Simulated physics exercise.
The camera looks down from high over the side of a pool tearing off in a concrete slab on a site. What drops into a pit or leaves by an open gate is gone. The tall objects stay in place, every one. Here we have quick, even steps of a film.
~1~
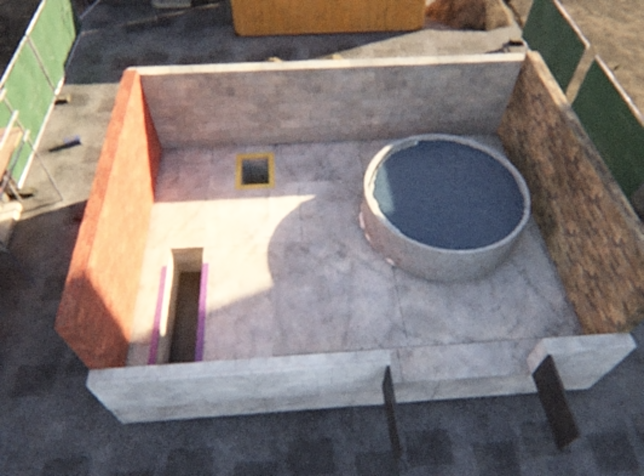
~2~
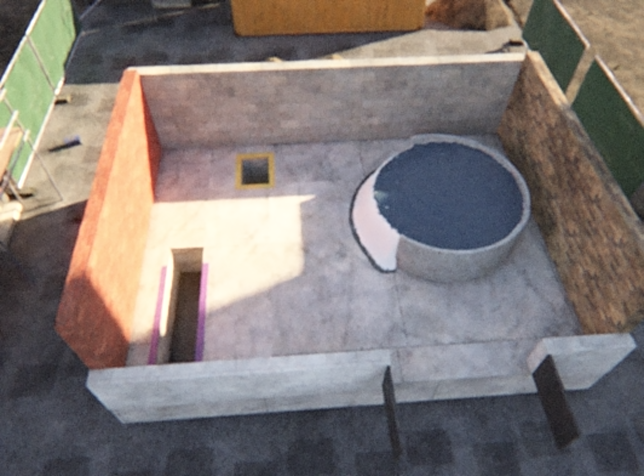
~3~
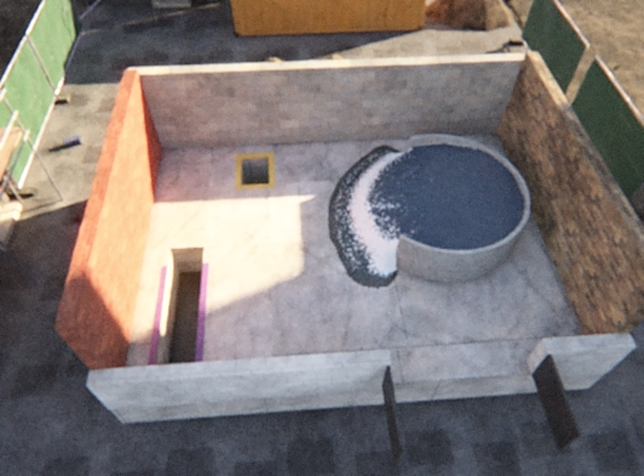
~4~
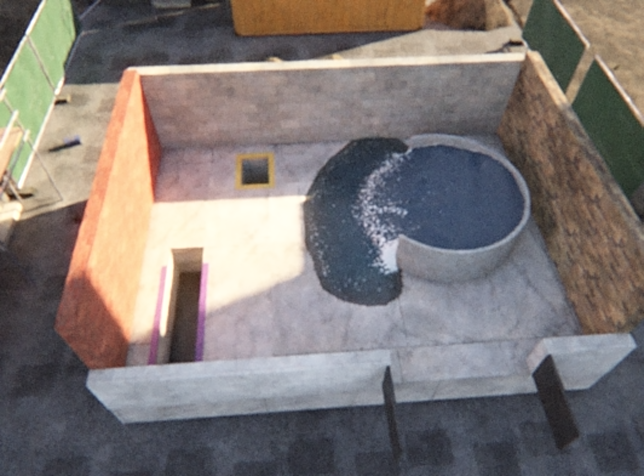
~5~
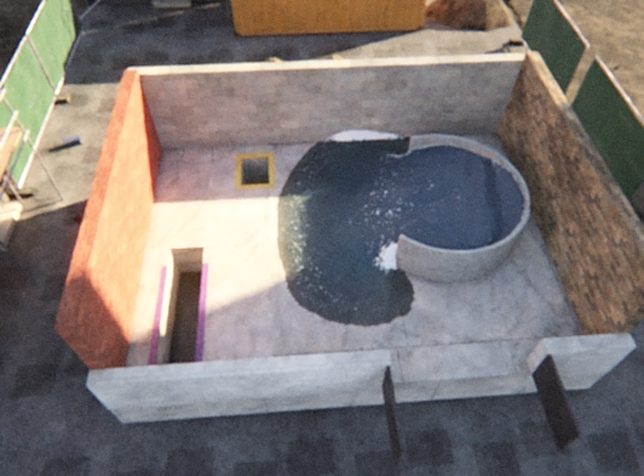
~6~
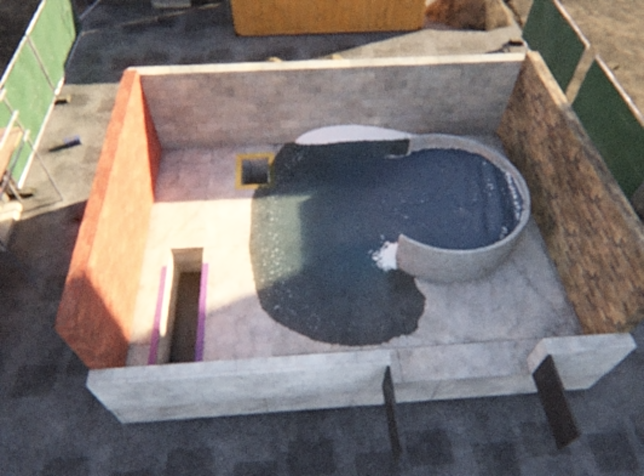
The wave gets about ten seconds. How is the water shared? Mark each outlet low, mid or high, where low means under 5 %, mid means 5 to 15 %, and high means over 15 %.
Marks - gate: Low, yellow pit: High, purple pit: High.
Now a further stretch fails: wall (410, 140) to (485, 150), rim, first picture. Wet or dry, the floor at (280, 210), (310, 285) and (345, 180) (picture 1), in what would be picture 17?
Going point by point: Waterlogged, left unwetted, waterlogged.
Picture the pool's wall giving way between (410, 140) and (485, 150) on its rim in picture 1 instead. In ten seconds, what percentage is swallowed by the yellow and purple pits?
In percent: Yellow 14, purple 15.
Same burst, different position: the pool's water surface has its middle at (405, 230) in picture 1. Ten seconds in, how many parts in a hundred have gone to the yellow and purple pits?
Yellow 25 %, purple 50 %.
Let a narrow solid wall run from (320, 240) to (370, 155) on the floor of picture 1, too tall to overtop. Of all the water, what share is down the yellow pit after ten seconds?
The yellow pit takes 6 parts in a hundred.
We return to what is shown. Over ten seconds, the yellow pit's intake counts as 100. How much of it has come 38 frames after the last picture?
Estimate: Roughly 80 %.
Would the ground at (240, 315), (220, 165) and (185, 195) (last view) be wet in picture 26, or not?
Points in order - 1: Inundated; 2: Inundated; 3: Inundated.
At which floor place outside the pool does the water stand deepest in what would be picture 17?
My finger goes to (154, 202).
A moment on, water covers 65 % of the floor; the gate 0 %, the yellow pit 2 %, the purple pit 2 %.
Next, water covers 70 % of the floor; the gate 0 %, the yellow pit 8 %, the purple pit 6 %.
Then, water covers 75 % of the floor; the gate 0 %, the yellow pit 17 %, the purple pit 16 %.
Later, water covers 80 % of the floor; the gate 0 %, the yellow pit 28 %, the purple pit 31 %.
In the end, water covers 85 % of the floor; the gate 0 %, the yellow pit 34 %, the purple pit 40 %.
